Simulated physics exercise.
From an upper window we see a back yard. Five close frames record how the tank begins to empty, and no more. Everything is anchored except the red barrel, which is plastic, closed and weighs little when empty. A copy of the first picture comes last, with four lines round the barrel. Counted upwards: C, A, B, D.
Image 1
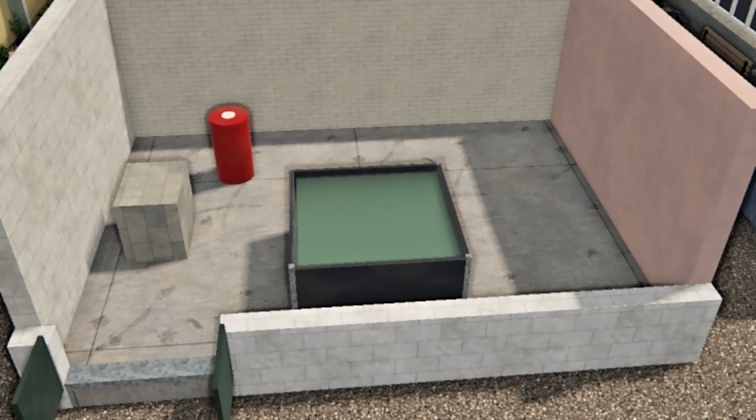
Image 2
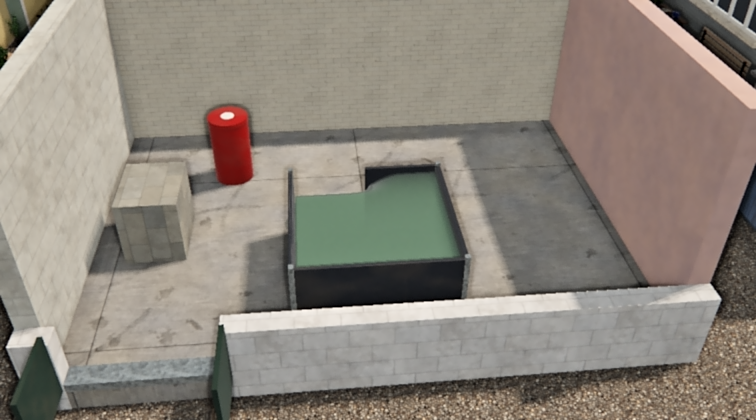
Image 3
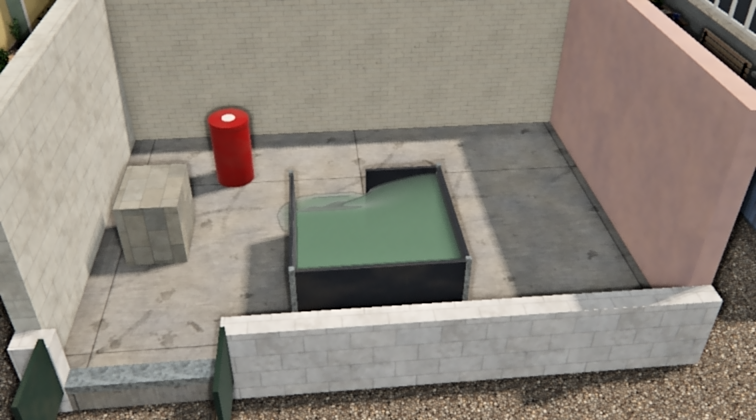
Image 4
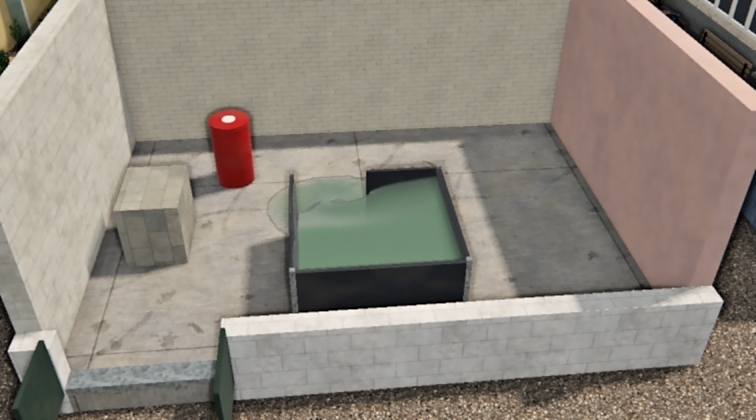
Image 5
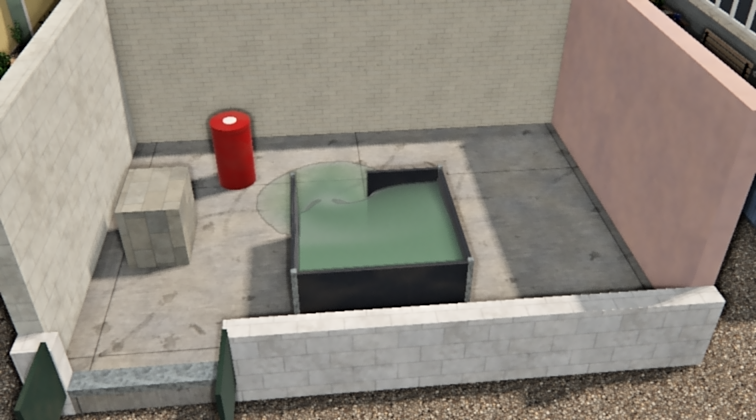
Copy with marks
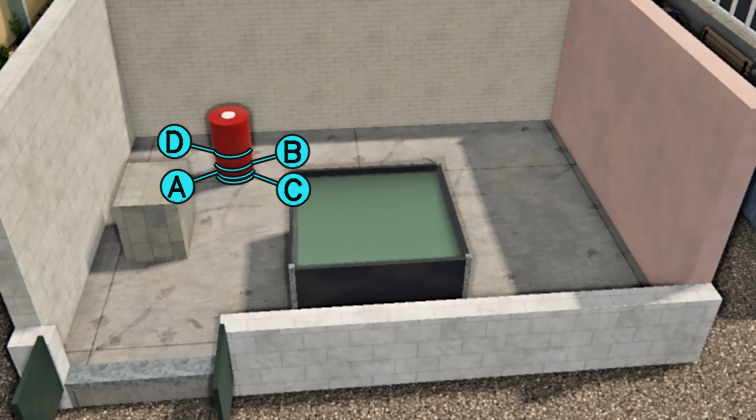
A dark tank's back-left side opens and green water spreads across the yard toward the red barrel.
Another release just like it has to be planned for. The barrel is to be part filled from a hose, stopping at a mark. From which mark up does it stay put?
I would pick level D.
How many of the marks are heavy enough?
One of the four.
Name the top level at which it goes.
Level B.
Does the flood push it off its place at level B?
Yes, that goes wrong.
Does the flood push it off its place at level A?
Yes, it does.
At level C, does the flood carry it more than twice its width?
Yes.
On the marked copy, A at (234, 178); B at (233, 170); C at (235, 182); D at (231, 157); from the bottom up C, A, B, D.
With A, it is pushed about 3 times its own width away.
With B, it is pushed about its own width away.
With C, it is pushed about 3 times its own width away.
With D, it does not move.
